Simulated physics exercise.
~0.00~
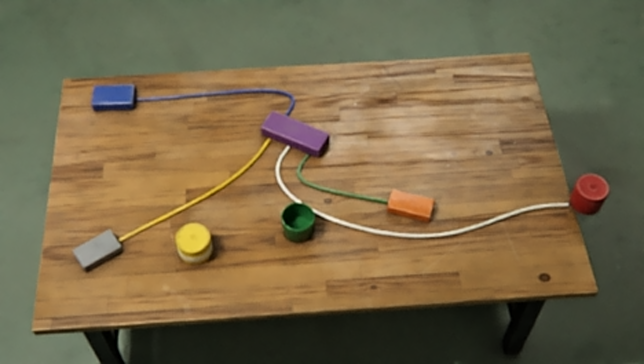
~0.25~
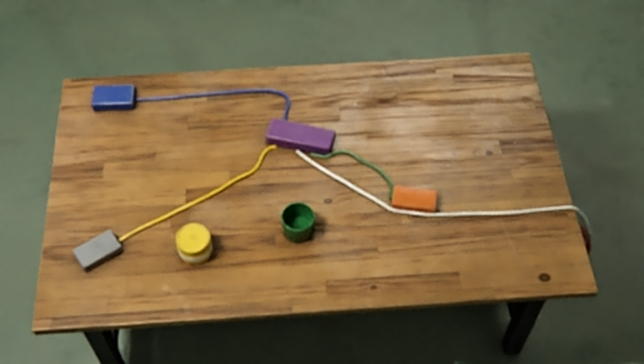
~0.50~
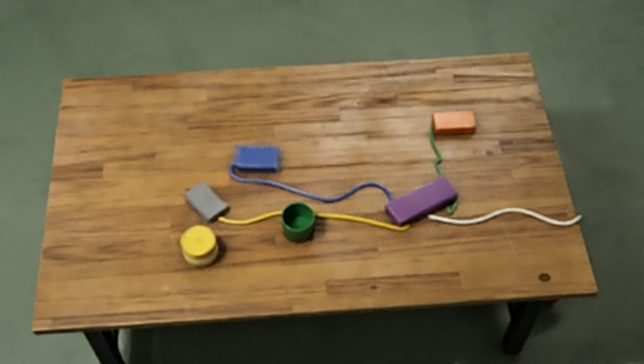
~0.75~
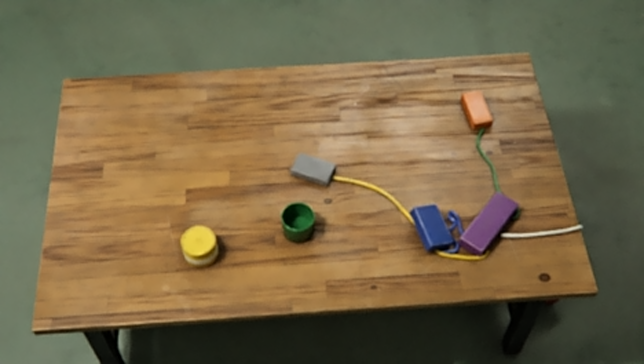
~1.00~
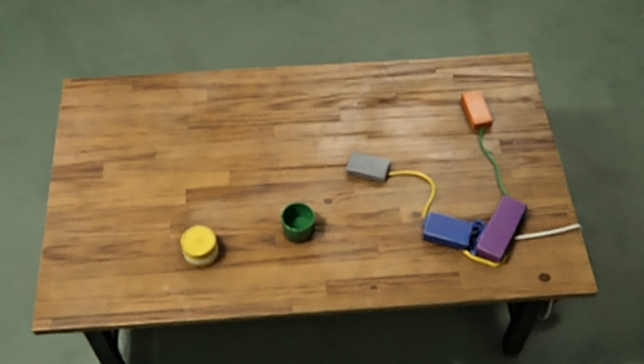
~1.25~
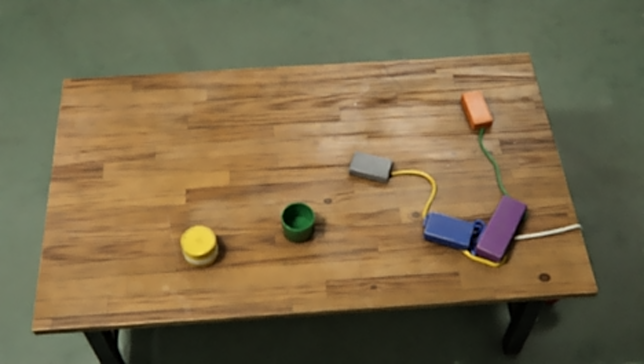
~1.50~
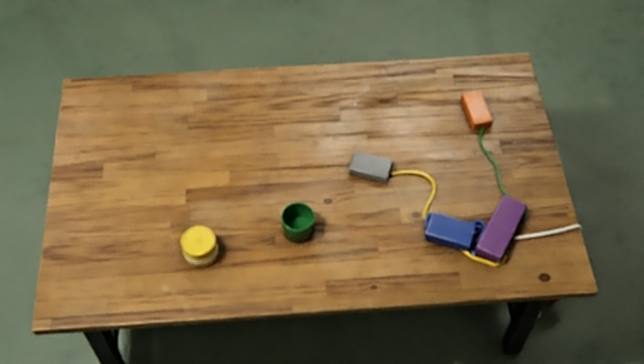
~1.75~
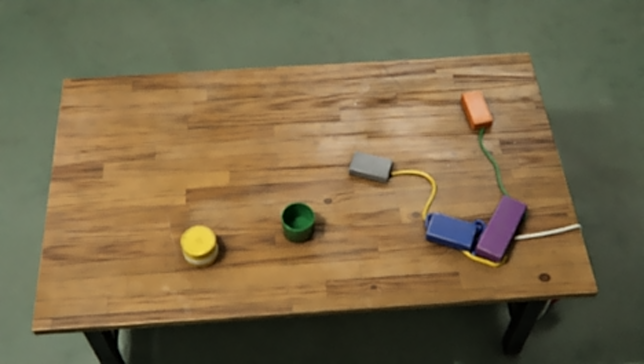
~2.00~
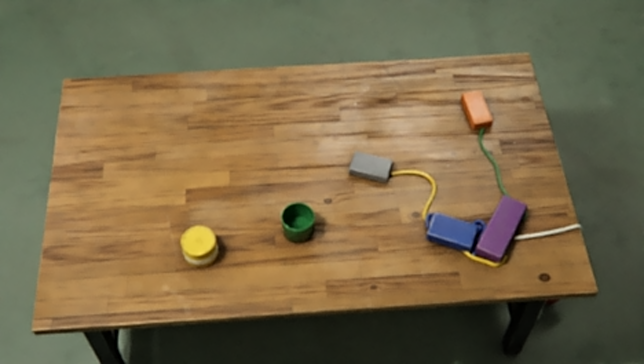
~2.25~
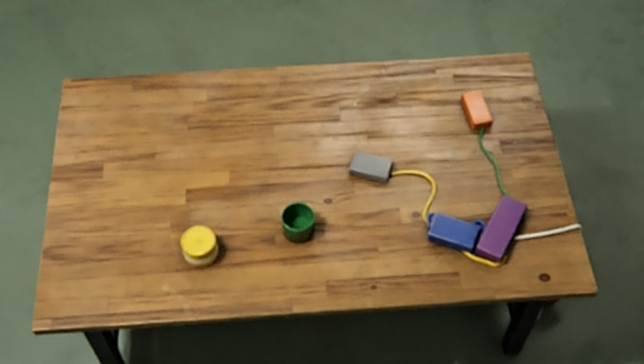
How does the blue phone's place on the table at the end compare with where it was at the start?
It starts near the upper left corner of the table and ends toward the lower right, resting right beside the purple strip.
